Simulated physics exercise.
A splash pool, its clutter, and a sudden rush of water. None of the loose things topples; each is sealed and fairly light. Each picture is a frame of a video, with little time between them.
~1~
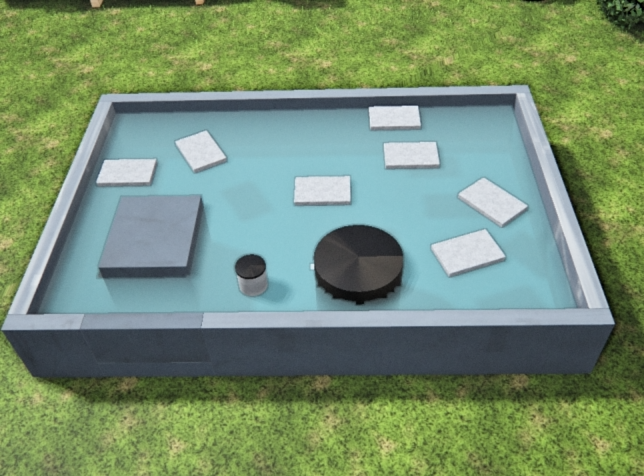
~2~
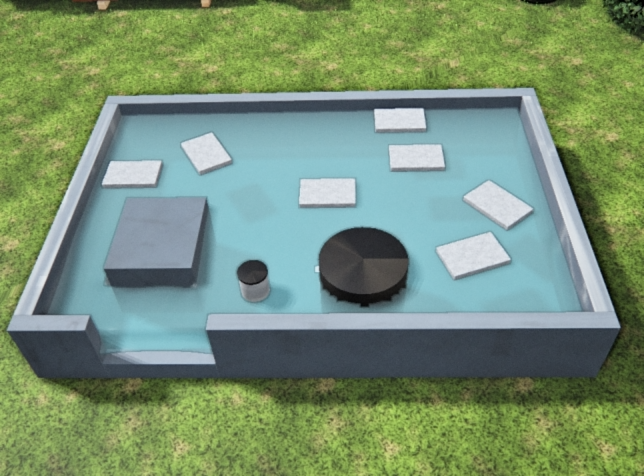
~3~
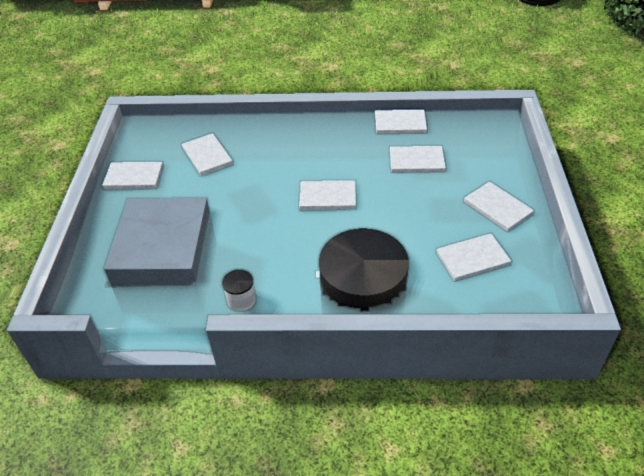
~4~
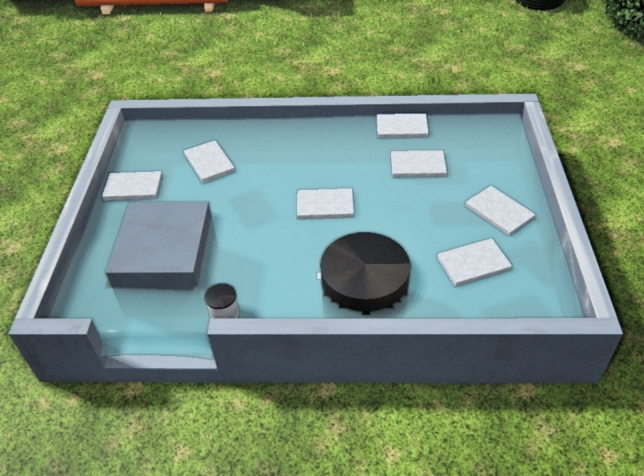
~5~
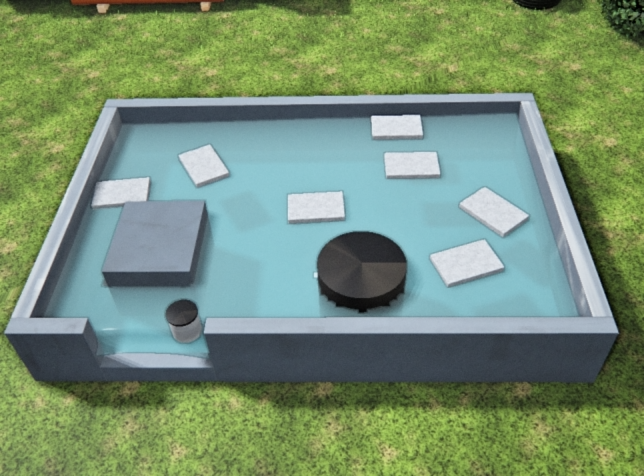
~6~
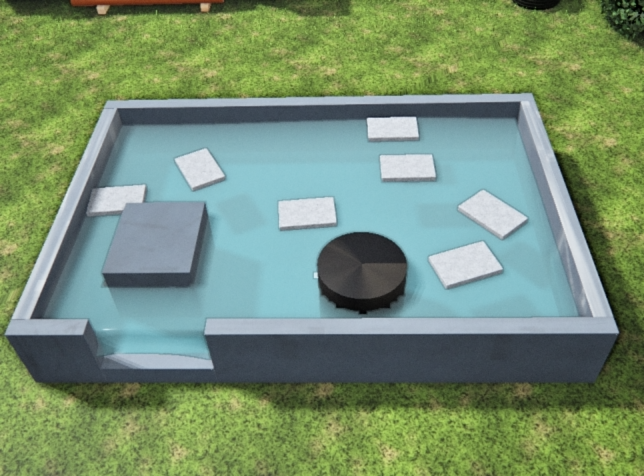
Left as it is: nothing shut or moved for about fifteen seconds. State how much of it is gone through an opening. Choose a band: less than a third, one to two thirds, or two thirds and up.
Less than a third.
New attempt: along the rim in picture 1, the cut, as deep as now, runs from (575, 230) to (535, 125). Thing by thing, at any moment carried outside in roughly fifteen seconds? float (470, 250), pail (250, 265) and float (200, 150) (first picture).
The three read escape, no escape and no escape, respectively.
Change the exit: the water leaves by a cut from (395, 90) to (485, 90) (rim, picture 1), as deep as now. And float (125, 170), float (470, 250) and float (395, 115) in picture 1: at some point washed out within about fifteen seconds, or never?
For the three items in order: Contained, contained, escaped.
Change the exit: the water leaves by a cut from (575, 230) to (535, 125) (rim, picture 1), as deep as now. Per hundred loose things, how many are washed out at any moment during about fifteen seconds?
I make it 60 per cent.
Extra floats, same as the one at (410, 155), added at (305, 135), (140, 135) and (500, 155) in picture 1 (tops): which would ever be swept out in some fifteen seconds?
Sure - one by one that's in the room, then in the room, then in the room.
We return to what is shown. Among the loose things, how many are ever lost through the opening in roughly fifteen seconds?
You get 2.
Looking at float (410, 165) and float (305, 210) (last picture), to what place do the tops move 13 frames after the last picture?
Look for them around (368, 178) and (228, 291).
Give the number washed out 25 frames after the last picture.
2.
A moment on, 1 of 8 are out; 7 afloat.
Next, 1 of 8 are out; 7 afloat.
Later, 2 of 8 are out; 6 afloat.
In the end, 2 of 8 are out; 6 afloat.
